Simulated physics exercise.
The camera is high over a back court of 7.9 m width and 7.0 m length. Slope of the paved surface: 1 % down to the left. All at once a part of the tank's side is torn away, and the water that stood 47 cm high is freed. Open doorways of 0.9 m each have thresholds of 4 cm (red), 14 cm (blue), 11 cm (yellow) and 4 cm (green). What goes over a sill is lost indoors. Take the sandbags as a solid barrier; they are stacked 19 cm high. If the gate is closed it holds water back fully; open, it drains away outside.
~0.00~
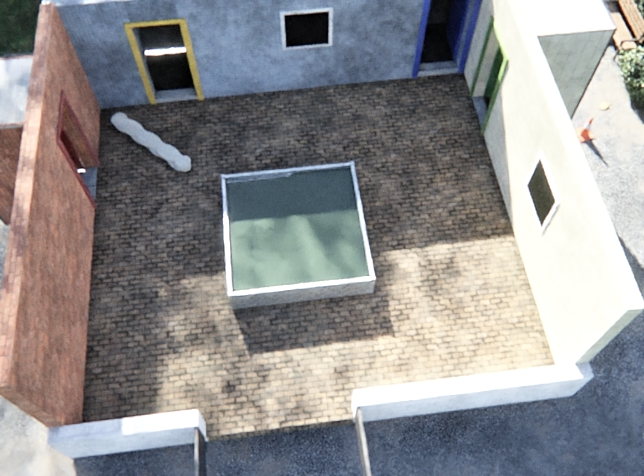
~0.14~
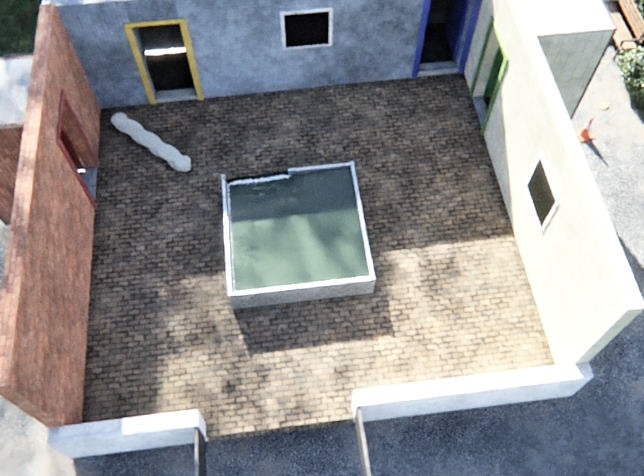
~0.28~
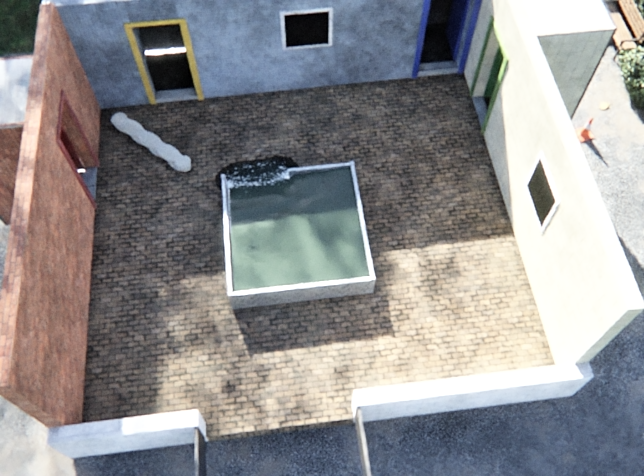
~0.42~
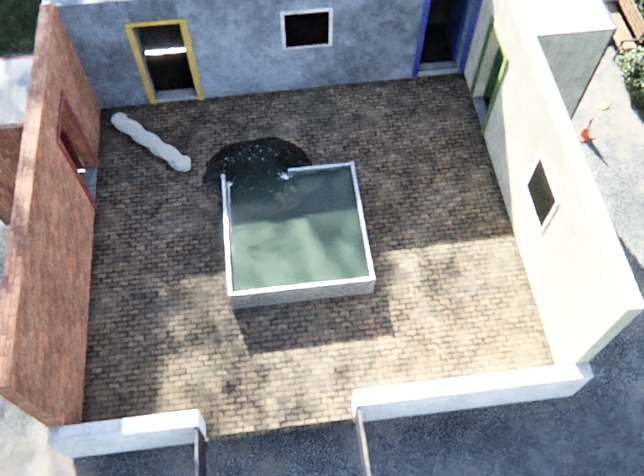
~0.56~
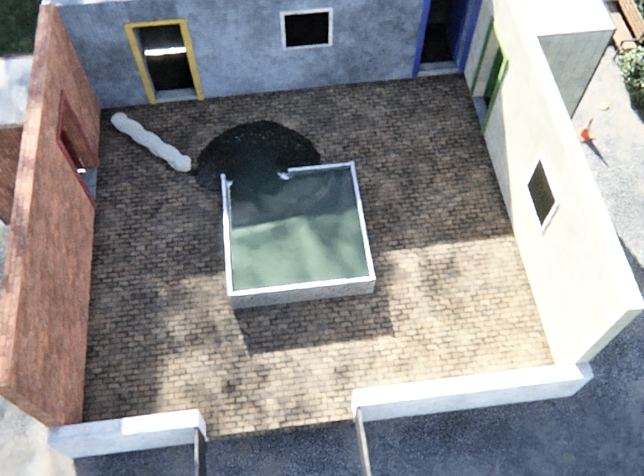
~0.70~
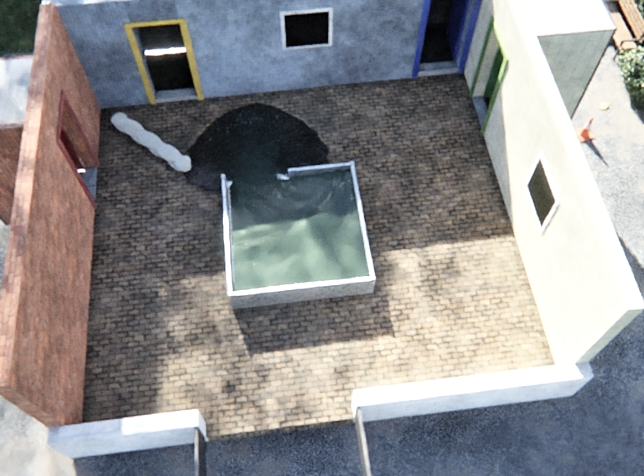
Water burst through a gap in the far side of a square tank in a walled brick courtyard, then spread across the paving in a widening dark fan, reaching the pale sandbags on the left.
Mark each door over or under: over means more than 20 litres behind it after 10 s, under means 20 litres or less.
Red door under, blue door under, yellow door over, green door over.
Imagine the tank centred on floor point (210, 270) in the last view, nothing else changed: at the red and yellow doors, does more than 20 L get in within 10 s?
Lab note: Red door limit exceeded; yellow door limit not exceeded.
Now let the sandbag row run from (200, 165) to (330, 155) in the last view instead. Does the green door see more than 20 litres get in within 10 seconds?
Checked against the limit, green is too much.
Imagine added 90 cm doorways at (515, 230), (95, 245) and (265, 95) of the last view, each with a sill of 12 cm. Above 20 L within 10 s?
Note, doorways in listed order: Stays short, stays short, goes beyond.
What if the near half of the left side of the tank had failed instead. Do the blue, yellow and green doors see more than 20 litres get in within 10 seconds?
Result: Blue limit not passed, yellow limit not passed, green limit not passed.
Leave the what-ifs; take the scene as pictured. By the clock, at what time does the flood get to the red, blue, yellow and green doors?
The front reaches red at 3.0 s, blue at 2.8 s, yellow at 1.4 s, green at 3.8 s.
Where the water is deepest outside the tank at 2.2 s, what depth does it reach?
Depth: Approx. 28 cm.
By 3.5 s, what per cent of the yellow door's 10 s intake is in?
Roughly 35 percent is in by then.
After 1.4 s water covers 15 % of the floor and is deepest (30 cm) near (243, 188); red door not reached, blue door not reached, yellow door 7 cm at the sill, 0 L in, green door not reached.
After 2.2 s water covers 15 % of the floor and is deepest (28 cm) near (237, 105); red door not reached, blue door not reached, yellow door 21 cm at the sill, 9 L in, green door not reached.
After 3.5 s water covers 30 % of the floor and is deepest (32 cm) near (101, 112); red door 4 cm at the sill, 0 L in, blue door 3 cm at the sill, 0 L in, yellow door 19 cm at the sill, 49 L in, green door not reached.
After 6.0 s water covers 60 % of the floor and is deepest (19 cm) near (237, 98); red door 3 cm at the sill, 0 L in, blue door 7 cm at the sill, 0 L in, yellow door 17 cm at the sill, 109 L in, green door 8 cm at the sill, 29 L in.
After 10.0 s water covers 85 % of the floor and is deepest (12 cm) near (144, 127); red door 2 cm at the sill, 0 L in, blue door 8 cm at the sill, 0 L in, yellow door 11 cm at the sill, 134 L in, green door 7 cm at the sill, 54 L in.
